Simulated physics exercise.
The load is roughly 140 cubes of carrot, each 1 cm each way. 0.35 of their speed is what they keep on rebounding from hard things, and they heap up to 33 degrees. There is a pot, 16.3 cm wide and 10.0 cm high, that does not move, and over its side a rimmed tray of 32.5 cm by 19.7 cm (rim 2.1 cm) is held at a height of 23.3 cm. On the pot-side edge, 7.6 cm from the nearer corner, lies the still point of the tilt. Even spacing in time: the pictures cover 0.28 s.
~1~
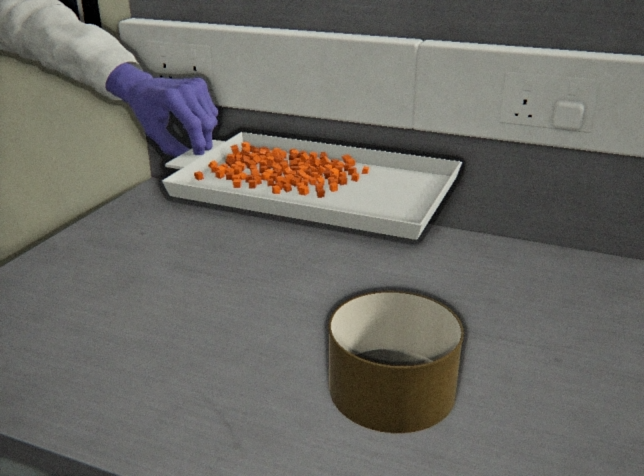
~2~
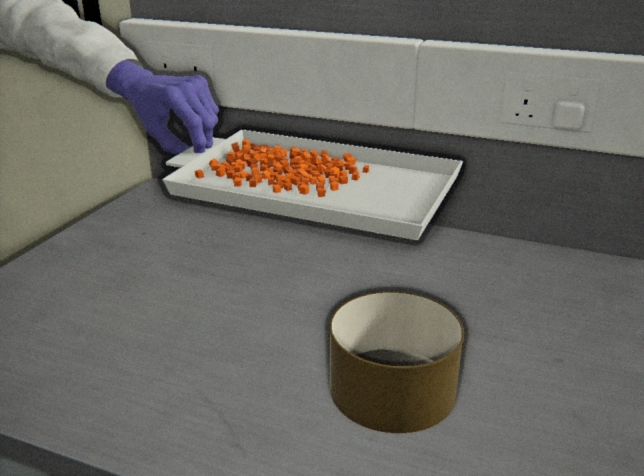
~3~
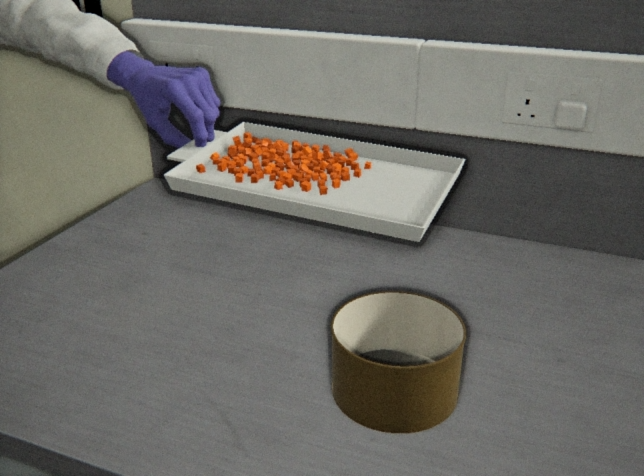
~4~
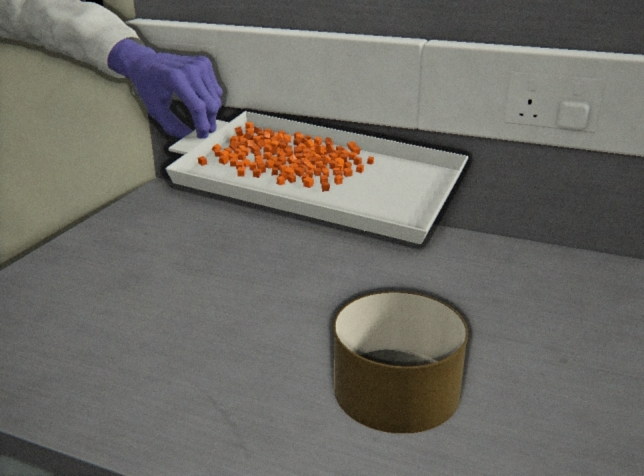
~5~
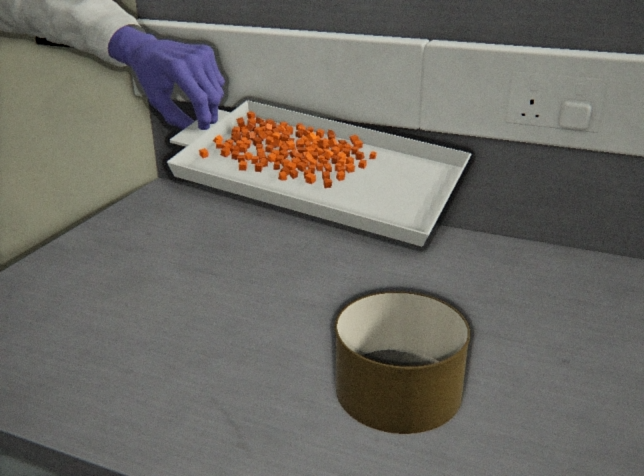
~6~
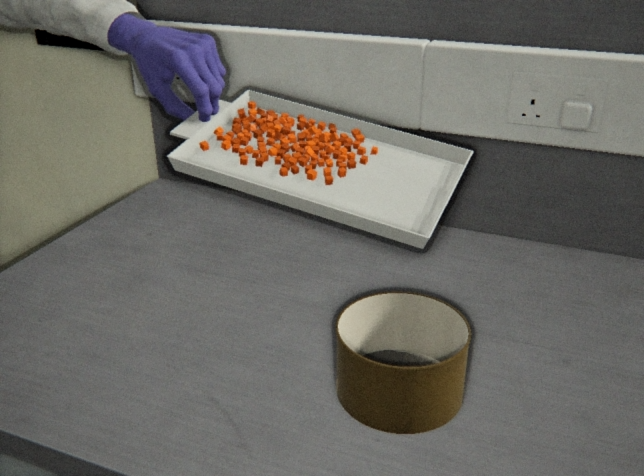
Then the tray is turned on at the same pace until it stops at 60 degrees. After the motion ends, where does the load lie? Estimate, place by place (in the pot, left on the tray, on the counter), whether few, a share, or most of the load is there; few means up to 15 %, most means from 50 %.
My estimate: Pot: A share, left on the tray: A share, counter: A share.
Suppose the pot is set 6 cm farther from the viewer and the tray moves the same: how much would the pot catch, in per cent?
It would come to roughly 0 percent.
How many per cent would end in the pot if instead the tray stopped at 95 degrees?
Around 75 %, I reckon.
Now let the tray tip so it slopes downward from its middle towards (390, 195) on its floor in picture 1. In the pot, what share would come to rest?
That would be close to 0 per cent.
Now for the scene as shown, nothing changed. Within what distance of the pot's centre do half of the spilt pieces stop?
Distance: Roughly 28 cm.
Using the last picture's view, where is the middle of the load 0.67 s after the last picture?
Estimated centre of load: Around (351, 185).
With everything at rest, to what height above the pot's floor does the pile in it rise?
Around 1.0 cm above the floor.
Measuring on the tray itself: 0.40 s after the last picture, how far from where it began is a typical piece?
Around 1 centimetres.
Then, 0.40 s after the last picture, tilt 35 degrees; the tray holds 100 %, the pot 0 %.
Then, 0.67 s after the last picture, tilt 51 degrees; the tray holds 100 %, the pot 0 %.
Then, 1.04 s after the last picture, tilt 60 degrees; the tray holds 50 %, the pot 20 %.
In the end, pot 35 %, tray 40 %, counter 25 %.
